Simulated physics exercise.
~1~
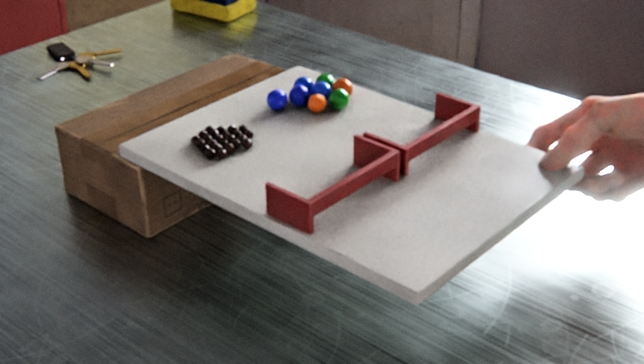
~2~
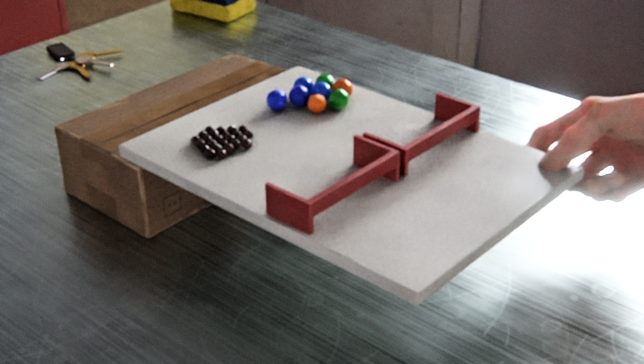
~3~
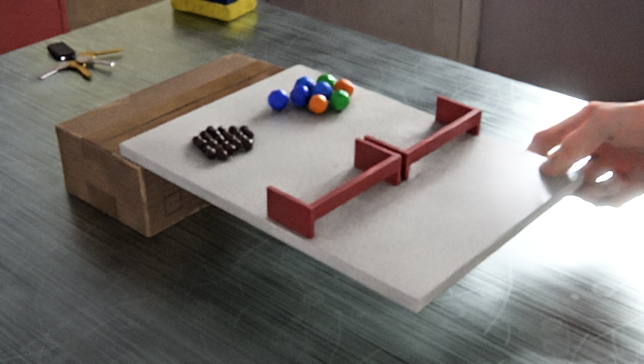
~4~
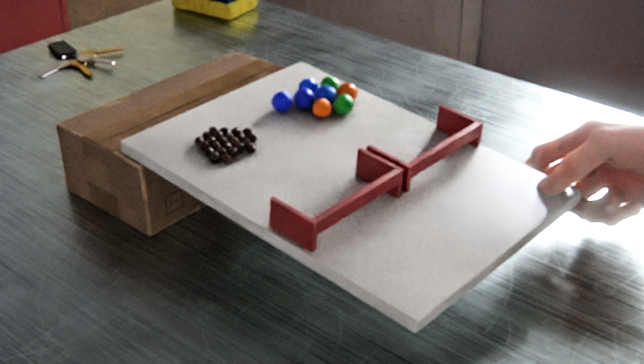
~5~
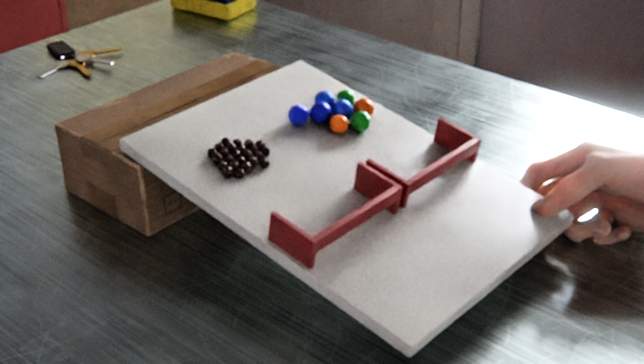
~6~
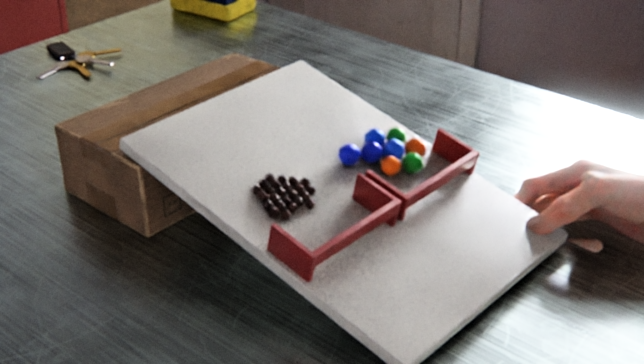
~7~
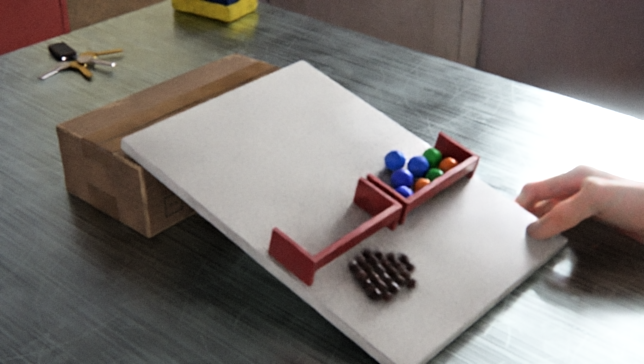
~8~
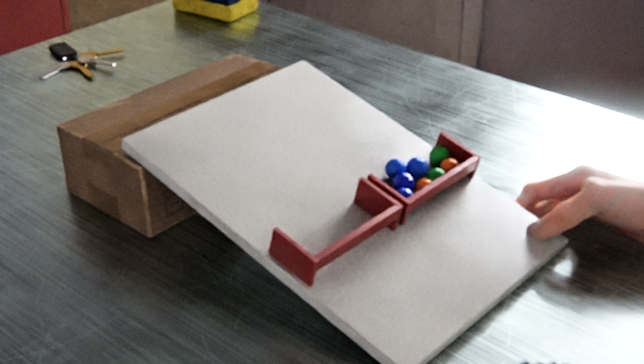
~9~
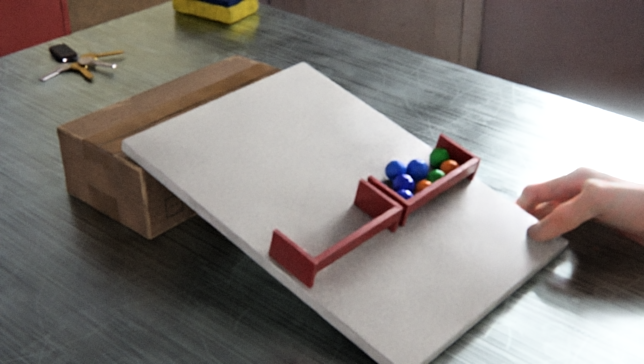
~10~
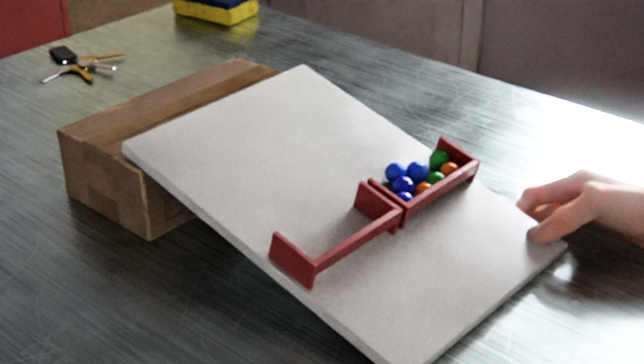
On a brushed metal counter, seen from above at an angle by a slightly swaying camera, a pale board leans on a cardboard box at left while a hand holds its right end. Two red bars on feet stand across the board, with small dark pieces grouped nearer the viewer and blue, green and orange balls farther back. The hand lowers its end, and both groups move down the steepening slope. The dark pieces pass under the near bar, continue down the board and leave view. The coloured balls stop against the far bar and remain gathered behind it.
